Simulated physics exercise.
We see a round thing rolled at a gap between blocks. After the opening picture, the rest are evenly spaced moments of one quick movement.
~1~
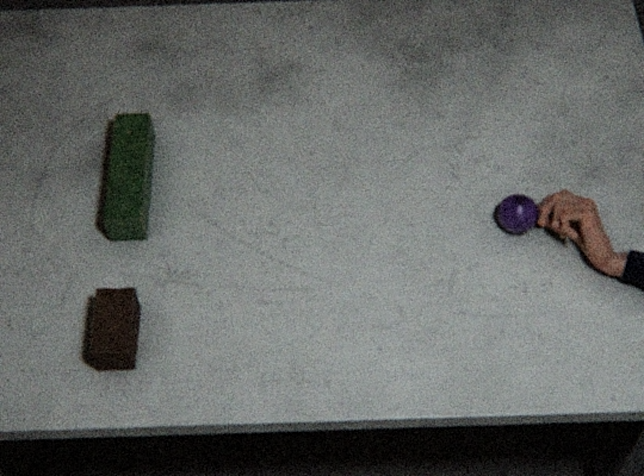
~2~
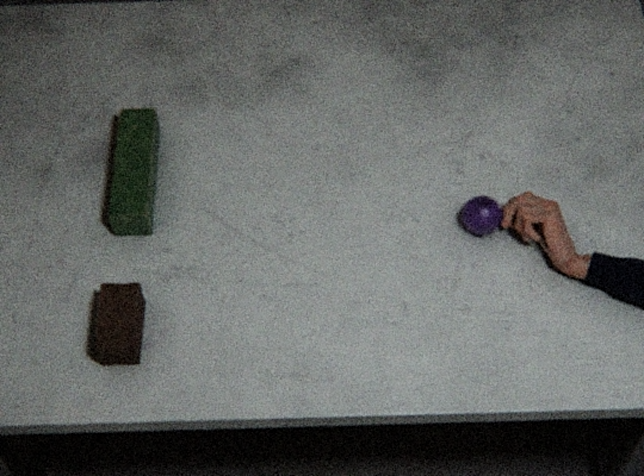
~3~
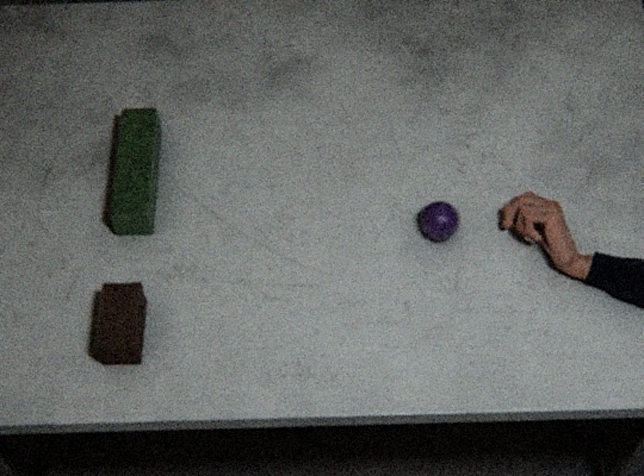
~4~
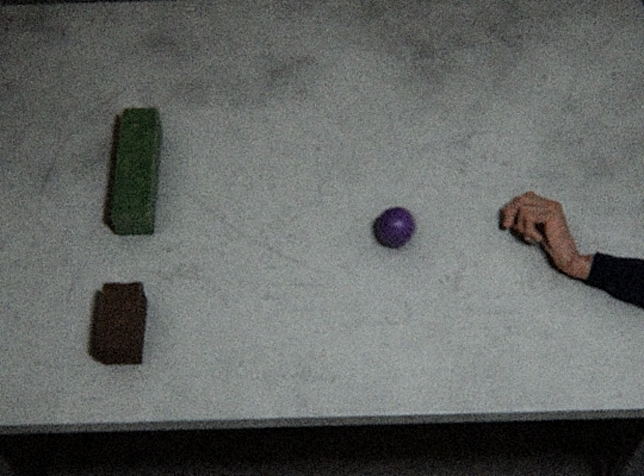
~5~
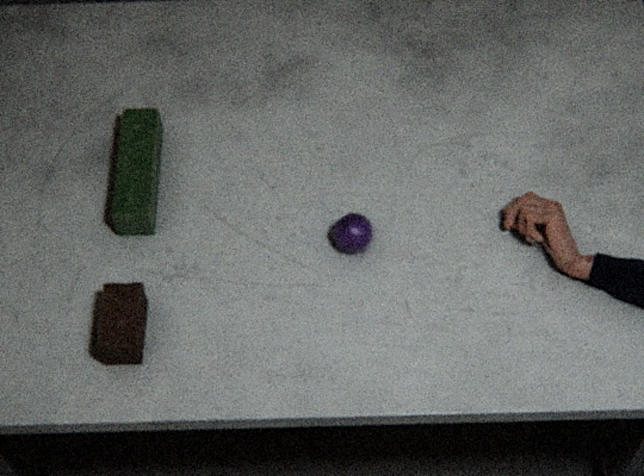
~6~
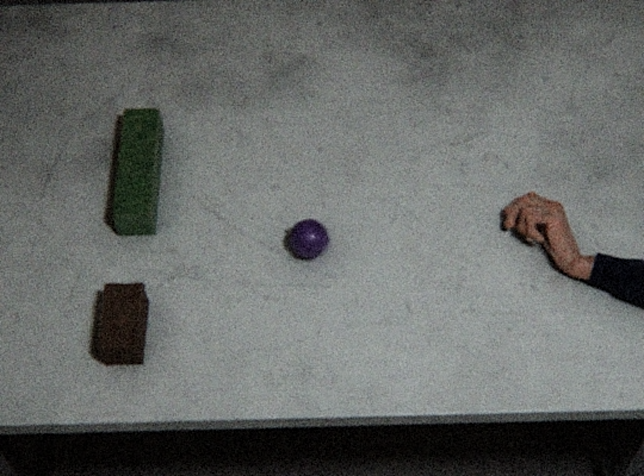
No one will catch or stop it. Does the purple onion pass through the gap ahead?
Outcome: The purple onion rolls through.
Then, 0.46 s on from there, purple onion heading on.
In the end, the purple onion passes through its gap.
